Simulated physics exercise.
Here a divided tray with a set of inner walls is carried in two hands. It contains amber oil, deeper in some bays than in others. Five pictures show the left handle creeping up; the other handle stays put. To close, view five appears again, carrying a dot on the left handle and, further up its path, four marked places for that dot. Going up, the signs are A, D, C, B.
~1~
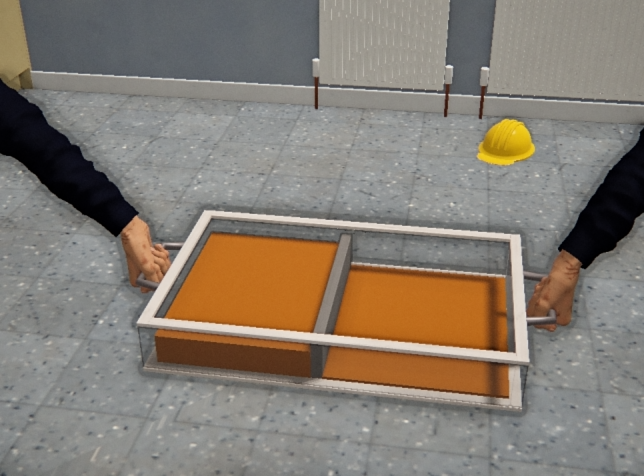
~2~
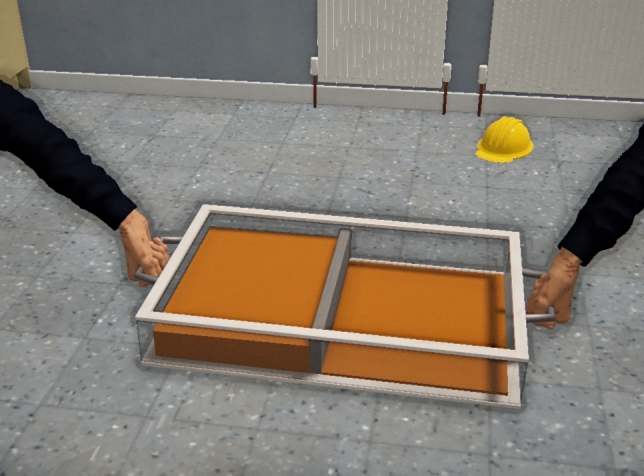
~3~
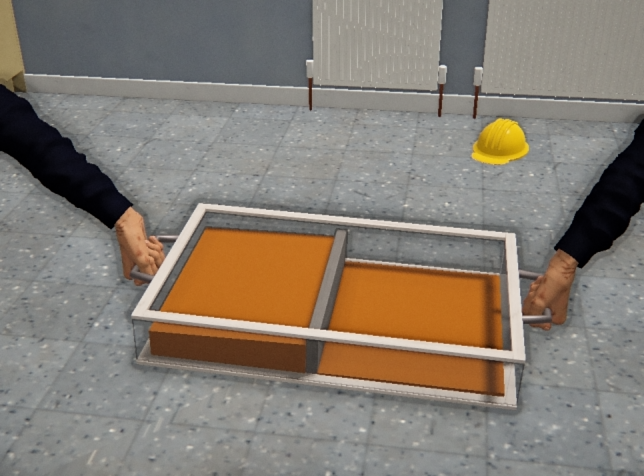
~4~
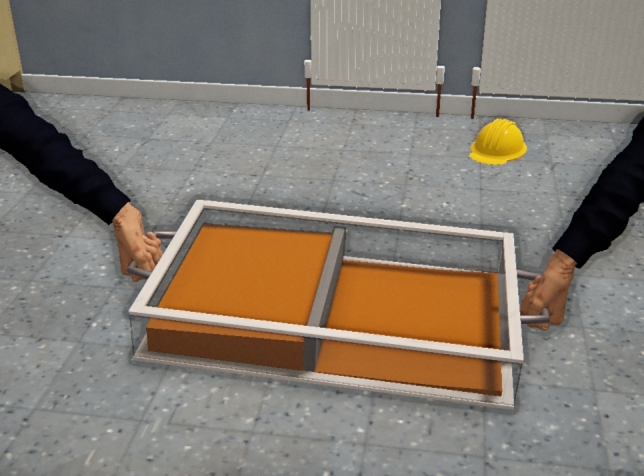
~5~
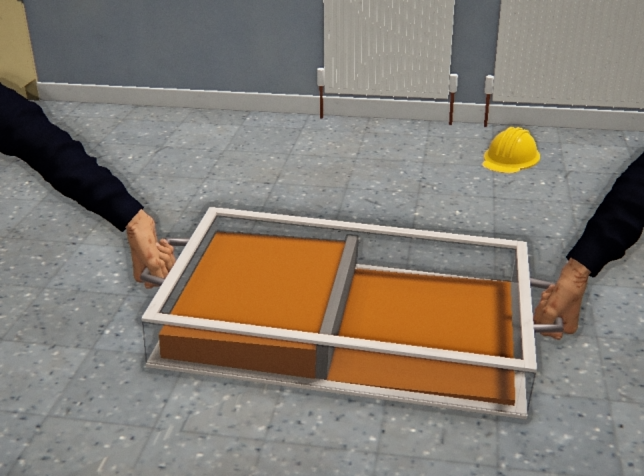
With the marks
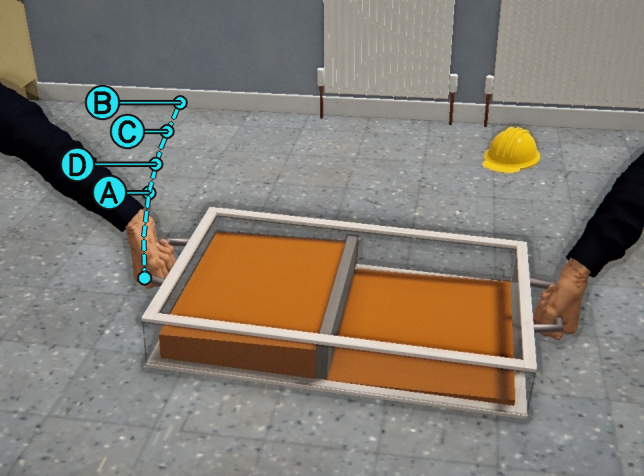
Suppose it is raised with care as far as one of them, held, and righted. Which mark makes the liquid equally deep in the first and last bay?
I would pick mark D.
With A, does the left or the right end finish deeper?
The left one.
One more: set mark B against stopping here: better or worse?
Mark B is better.
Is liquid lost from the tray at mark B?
Yes.
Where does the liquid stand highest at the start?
The left bay.
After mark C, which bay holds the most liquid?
That is the right bay.
On the marked copy, A at (149, 192); B at (180, 102); C at (167, 131); D at (155, 164).
With A, the left end bay stands much deeper than the other; nothing spills.
With B, the right end bay stands a little deeper than the other; about 24 % goes over the rim.
With C, the right end bay stands a little deeper than the other; about 7 % goes over the rim.
With D, the two end bays stand about equally deep; nothing spills.
